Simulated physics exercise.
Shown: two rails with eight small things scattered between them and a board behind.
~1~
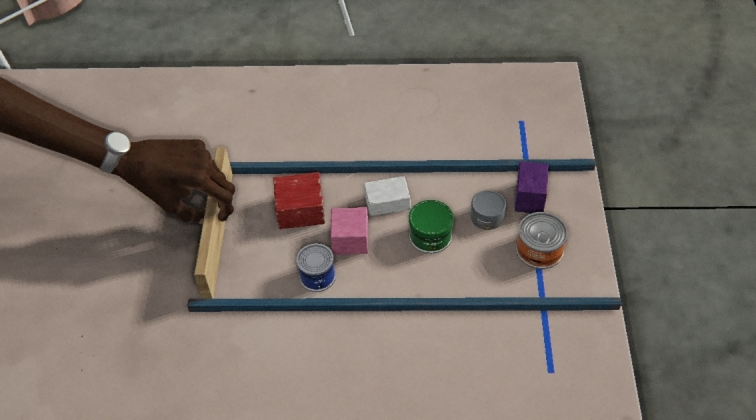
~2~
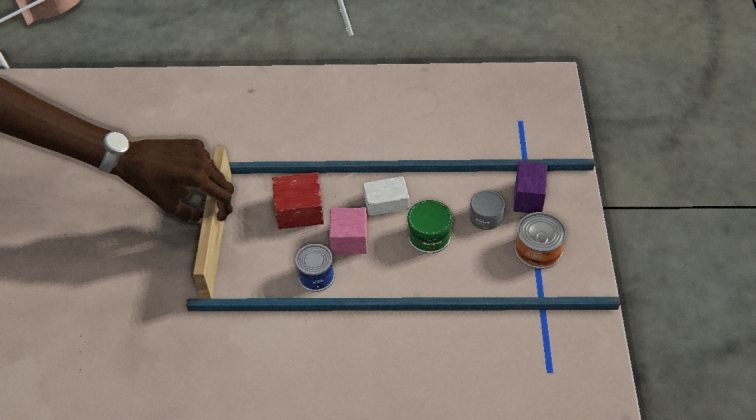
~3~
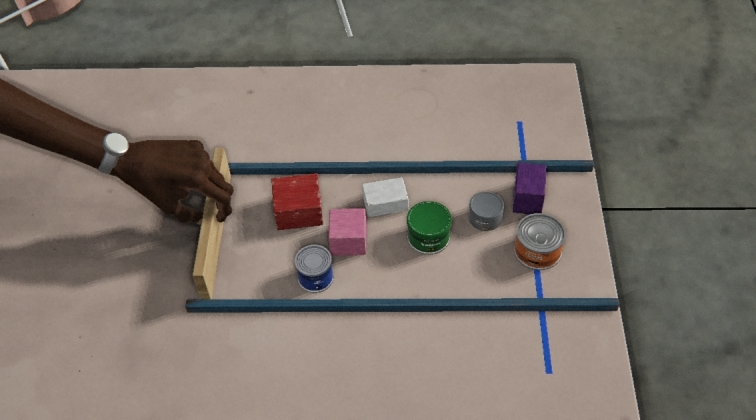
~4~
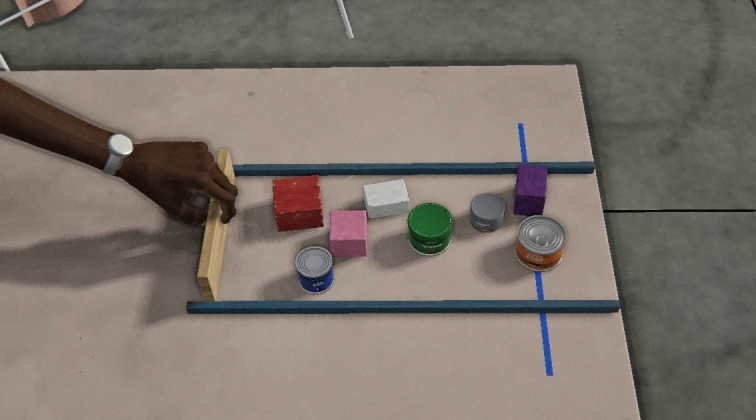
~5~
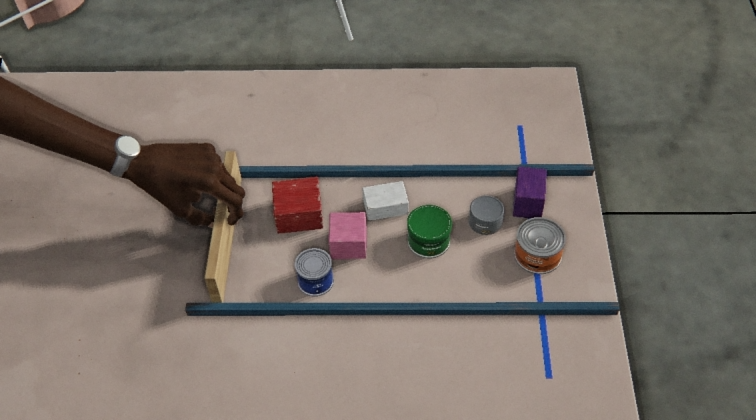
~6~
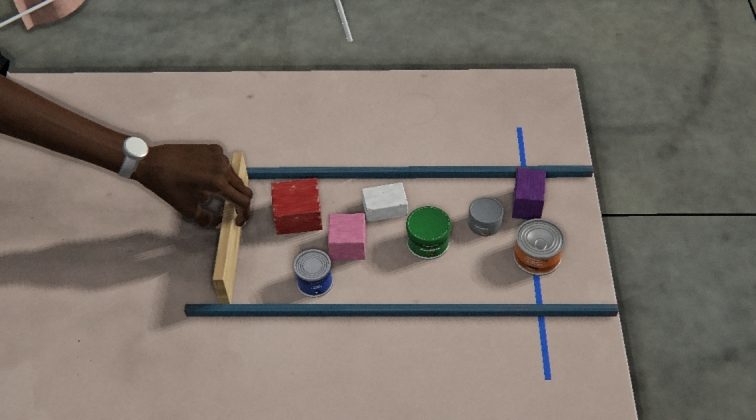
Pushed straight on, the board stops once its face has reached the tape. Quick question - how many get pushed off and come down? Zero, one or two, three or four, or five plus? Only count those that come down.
From what I see, the table loses one or two of them.
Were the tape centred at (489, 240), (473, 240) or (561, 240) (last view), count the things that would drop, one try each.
0, 0, 5.
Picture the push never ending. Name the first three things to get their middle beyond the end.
Sequence: Purple block; grey tub; white block.
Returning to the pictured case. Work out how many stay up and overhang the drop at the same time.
So the number is 3.
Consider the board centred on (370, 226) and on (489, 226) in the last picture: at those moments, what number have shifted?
Respectively 5 and 8.
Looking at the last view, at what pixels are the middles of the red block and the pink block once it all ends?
The red block ends up near (554, 205), and the pink block near (562, 250).
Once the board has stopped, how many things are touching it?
Count recorded: 3.
A little later, none off yet; orange pot at rest near (539, 247); purple block at rest near (529, 194); grey tub at rest near (485, 217).
Next, none off yet; orange pot at rest near (539, 247); purple block at rest near (530, 194); grey tub shifted about its own width near (508, 223).
Later still, none off yet; orange pot shifted about its own width near (581, 262); purple block shifted about its own width near (579, 188); grey tub shifted well along near (578, 223).
When it is over, the number that fall off is one or two; down, grey tub and purple block.
